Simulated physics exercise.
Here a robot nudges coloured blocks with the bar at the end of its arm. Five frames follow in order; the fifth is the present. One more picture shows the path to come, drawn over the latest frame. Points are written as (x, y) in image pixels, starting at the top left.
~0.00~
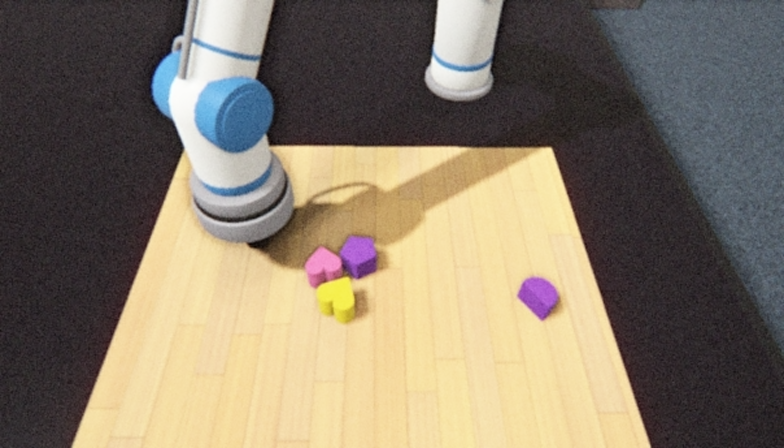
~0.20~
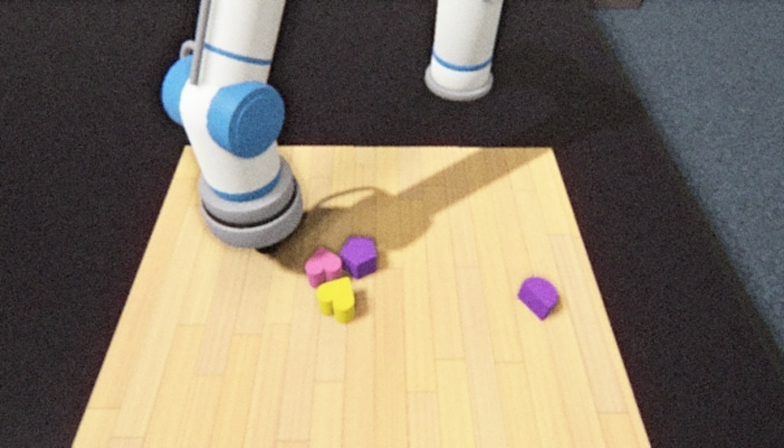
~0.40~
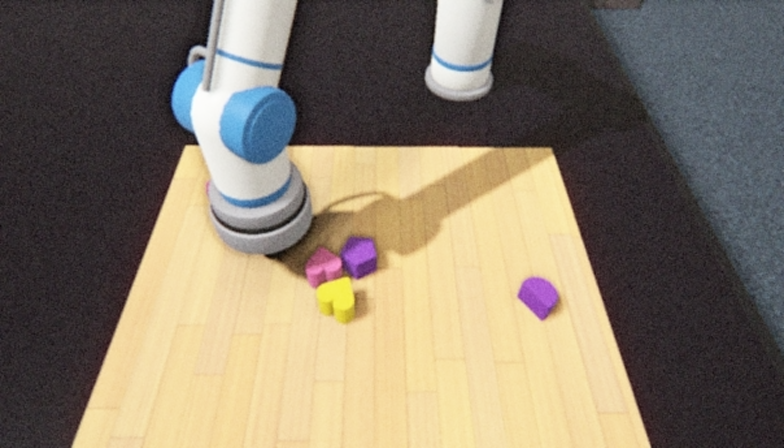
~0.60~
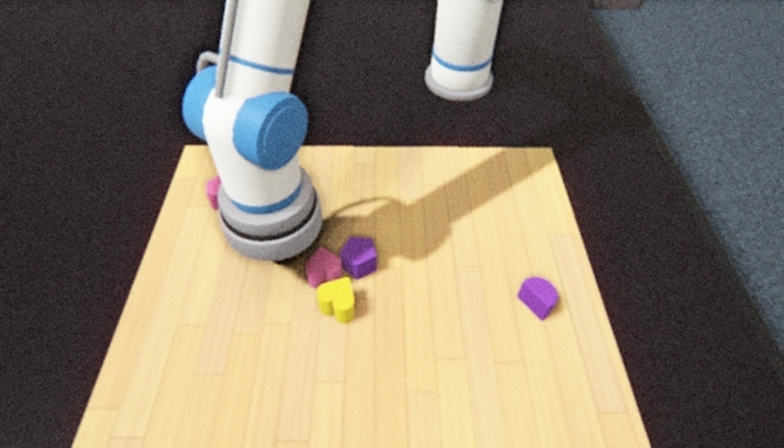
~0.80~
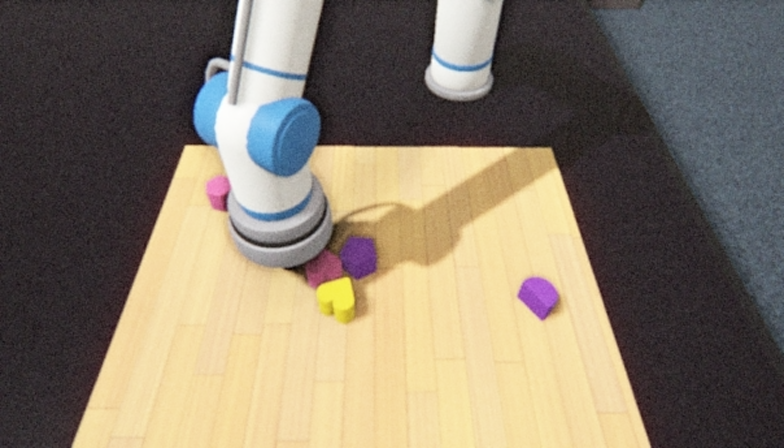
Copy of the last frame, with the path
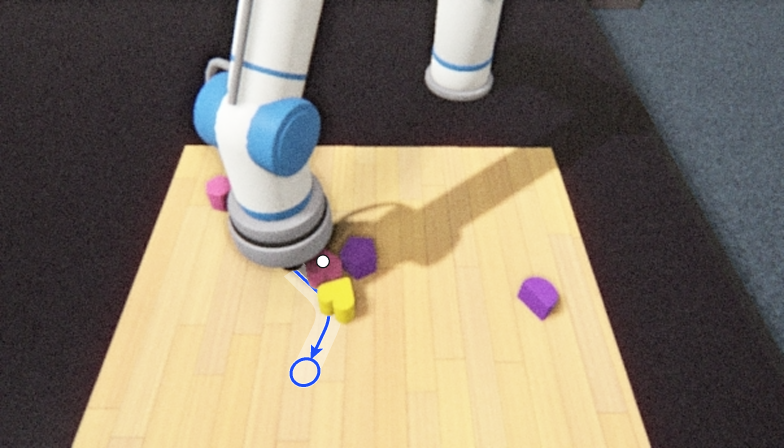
A white robot arm with blue joints and a grey end stands over a pale wooden board on a dark surface, seen from above at a fixed angle. Pink, yellow and purple blocks cluster near the middle, with another purple block at right and a second white column behind. The arm slides slightly right and nearer, uncovering a pink block at upper left, while the blocks stay still.
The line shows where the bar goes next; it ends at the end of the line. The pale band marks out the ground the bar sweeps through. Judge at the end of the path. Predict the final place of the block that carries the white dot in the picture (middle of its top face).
If I read the scene right, the answer is (344, 272).
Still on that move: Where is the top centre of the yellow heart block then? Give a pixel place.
About (357, 315).
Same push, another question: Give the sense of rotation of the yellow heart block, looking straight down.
From above, counter-clockwise.
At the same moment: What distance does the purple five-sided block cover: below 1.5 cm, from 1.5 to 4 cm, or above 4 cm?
Shift of under 1.5 cm.
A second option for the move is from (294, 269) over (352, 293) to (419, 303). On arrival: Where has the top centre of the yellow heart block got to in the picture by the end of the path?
Near (349, 304).
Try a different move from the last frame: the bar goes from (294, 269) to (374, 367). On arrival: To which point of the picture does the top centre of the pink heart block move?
The spot you're after is about (338, 271) in the image.
The drawn path runs from (294, 269) over (320, 295) and (324, 331) to (305, 372); the dot is on the pink heart block.
The first path, step by step. One third of the way, bar (319, 287); pink heart block (342, 270), turned 55° anticlockwise; yellow heart block (344, 299), turned 20° clockwise; purple five-sided block (363, 247).
Two thirds of the way, bar (323, 324); pink heart block (344, 272), turned 65° anticlockwise; yellow heart block (357, 315), turned 20° anticlockwise; purple five-sided block (363, 247).
At the end, bar (303, 366); pink heart block (344, 272), turned 65° anticlockwise; yellow heart block (357, 315), turned 20° anticlockwise; purple five-sided block (363, 247).
